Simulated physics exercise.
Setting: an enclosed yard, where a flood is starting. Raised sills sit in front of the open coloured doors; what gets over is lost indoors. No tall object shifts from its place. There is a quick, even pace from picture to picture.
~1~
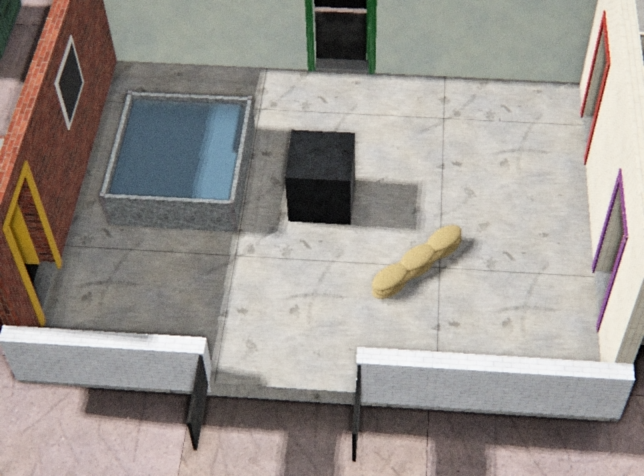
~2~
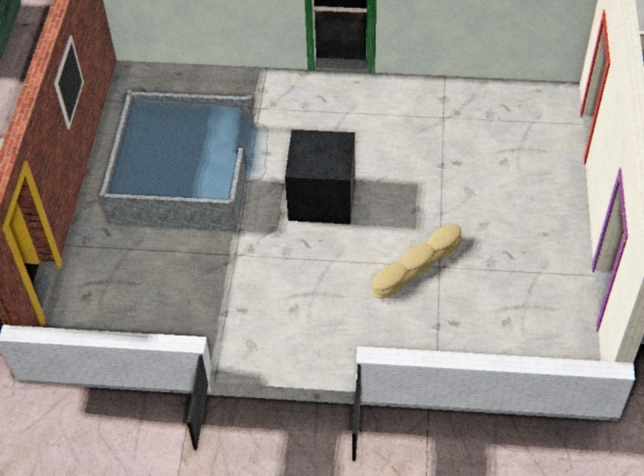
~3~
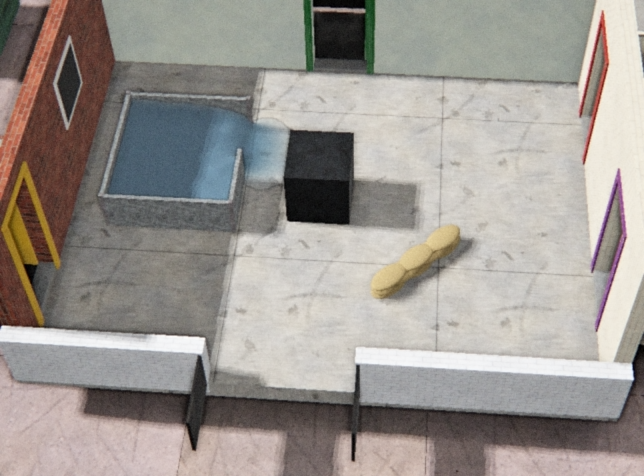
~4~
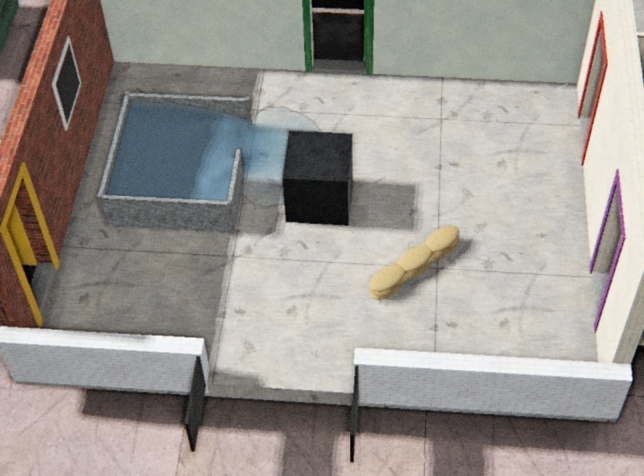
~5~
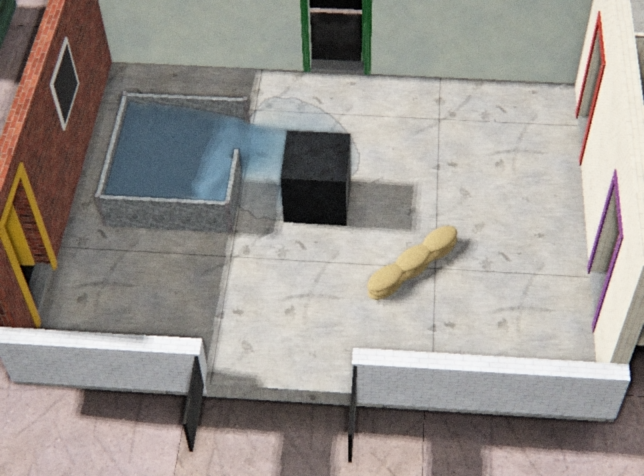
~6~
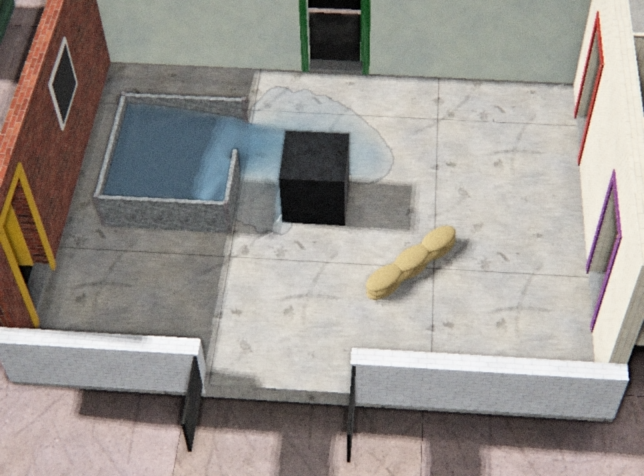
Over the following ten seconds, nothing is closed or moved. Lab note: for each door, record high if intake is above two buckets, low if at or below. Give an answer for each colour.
Yellow door: Low; red door: High; purple door: Low; green door: High.
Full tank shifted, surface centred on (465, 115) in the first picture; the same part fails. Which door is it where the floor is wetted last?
Observation: The door marked yellow.
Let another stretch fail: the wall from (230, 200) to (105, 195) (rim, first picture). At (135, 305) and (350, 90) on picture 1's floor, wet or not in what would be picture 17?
Soaked and Still dry.
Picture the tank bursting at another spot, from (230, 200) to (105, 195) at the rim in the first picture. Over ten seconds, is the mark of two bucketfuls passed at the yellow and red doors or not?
Yellow door: Exceeds the limit; red door: Falls short.
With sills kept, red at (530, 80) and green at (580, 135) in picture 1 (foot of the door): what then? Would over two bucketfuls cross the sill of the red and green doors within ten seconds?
One by one: The red one passes that mark, the green one takes more.
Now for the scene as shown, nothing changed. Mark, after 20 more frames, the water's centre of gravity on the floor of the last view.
It's close to (325, 164).
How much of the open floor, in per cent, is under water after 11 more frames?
That works out to some 40 in a hundred.
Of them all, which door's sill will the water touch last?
Answer - the door marked yellow.
A moment on, water covers 25 % of the floor; the yellow door not reached, the red door not reached, the purple door not reached, the green door wet at the sill, nothing in.
Next, water covers 40 % of the floor; the yellow door not reached, the red door under two buckets in, the purple door not reached, the green door under two buckets in.
Then, water covers 45 % of the floor; the yellow door not reached, the red door far over two buckets in, the purple door wet at the sill, nothing in, the green door over two buckets in.
Later, water covers 55 % of the floor; the yellow door not reached, the red door far over two buckets in, the purple door wet at the sill, nothing in, the green door over two buckets in.
In the end, water covers 70 % of the floor; the yellow door wet at the sill, nothing in, the red door far over two buckets in, the purple door wet at the sill, nothing in, the green door over two buckets in.
